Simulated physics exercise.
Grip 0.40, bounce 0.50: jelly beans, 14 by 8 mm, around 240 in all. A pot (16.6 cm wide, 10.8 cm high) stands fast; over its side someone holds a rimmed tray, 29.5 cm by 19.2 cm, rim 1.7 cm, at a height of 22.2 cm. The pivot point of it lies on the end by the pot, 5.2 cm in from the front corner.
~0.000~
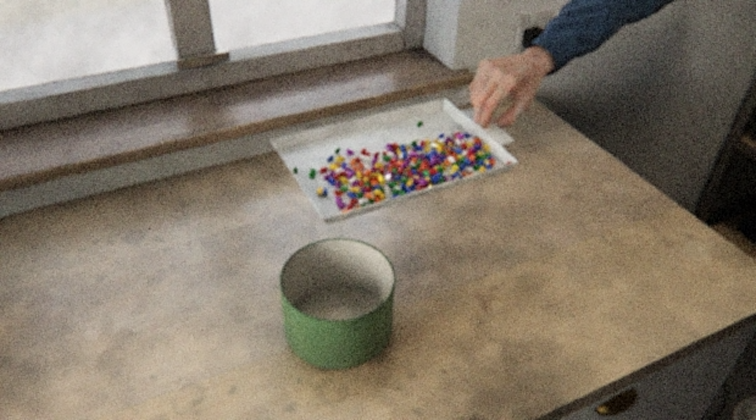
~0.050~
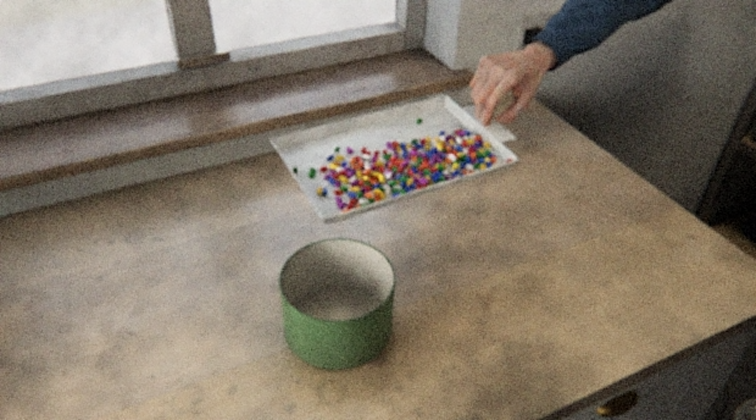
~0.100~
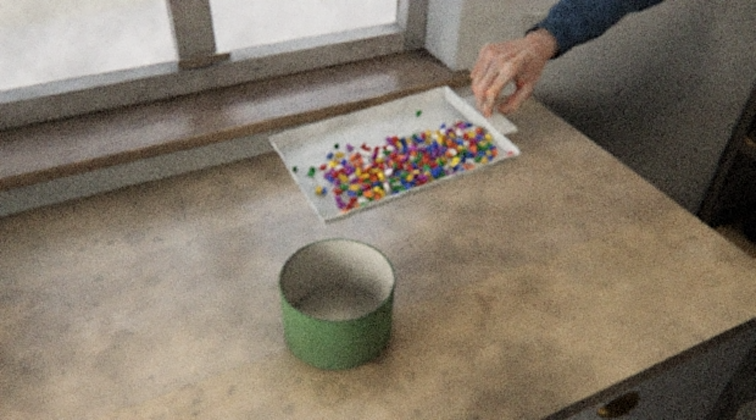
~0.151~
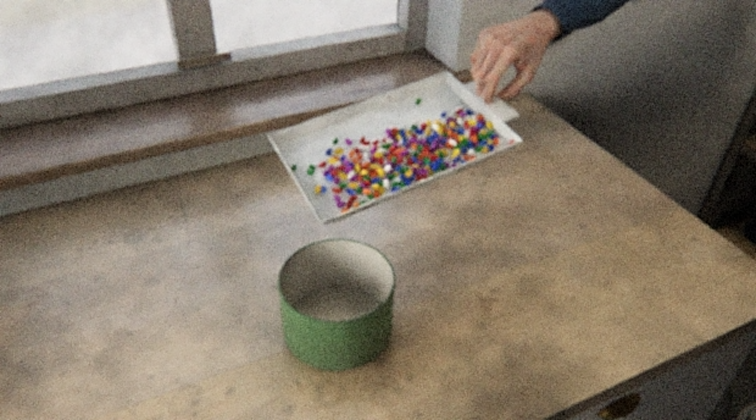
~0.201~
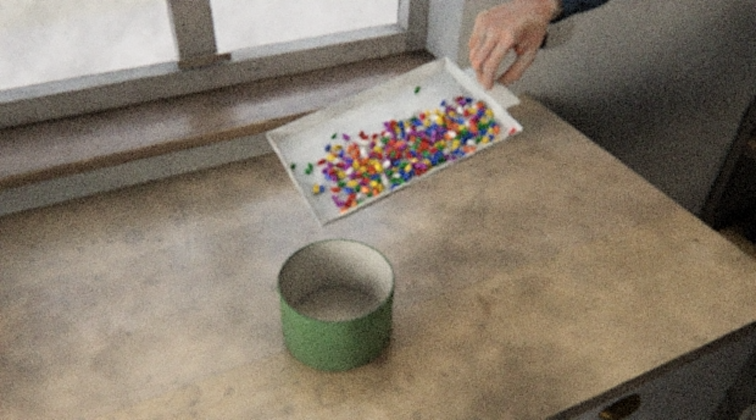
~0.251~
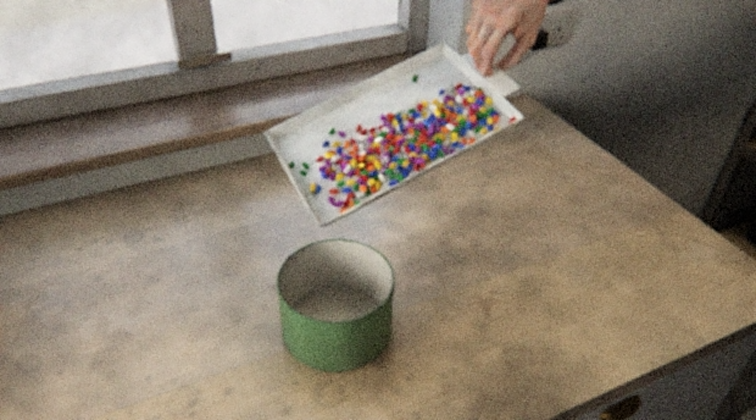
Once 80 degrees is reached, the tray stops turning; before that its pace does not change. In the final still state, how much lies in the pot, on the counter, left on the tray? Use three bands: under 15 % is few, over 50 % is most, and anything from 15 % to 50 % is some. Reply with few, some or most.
Pot: Some, counter: Most, left on the tray: Few.
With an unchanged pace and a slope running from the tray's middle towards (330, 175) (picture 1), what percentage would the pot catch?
Roughly 10 percent of them.
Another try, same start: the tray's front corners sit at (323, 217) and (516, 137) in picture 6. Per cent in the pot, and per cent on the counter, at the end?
You'd end with pot at 75 and counter at 25.
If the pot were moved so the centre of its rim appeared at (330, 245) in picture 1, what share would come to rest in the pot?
Estimate: ~ 0 %.
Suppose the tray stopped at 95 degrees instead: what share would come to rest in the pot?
Roughly 30 percent.
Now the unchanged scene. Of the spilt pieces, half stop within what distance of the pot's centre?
Some 20 centimetres.
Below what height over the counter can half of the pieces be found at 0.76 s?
The halfway mark is near 22 cm.
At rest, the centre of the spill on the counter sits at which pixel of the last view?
Around (233, 385).
After 0.55 s, tilt 49 degrees; the tray holds 100 %, the pot 0 %.
Then, at 0.76 s, tilt 70 degrees; the tray holds 55 %, the pot 5 %.
Then, at 1.07 s, tilt 80 degrees; the tray holds 0 %, the pot 30 %.
In the end, at 2.5 s, pot 30 %, counter 70 %, tray 0 %.
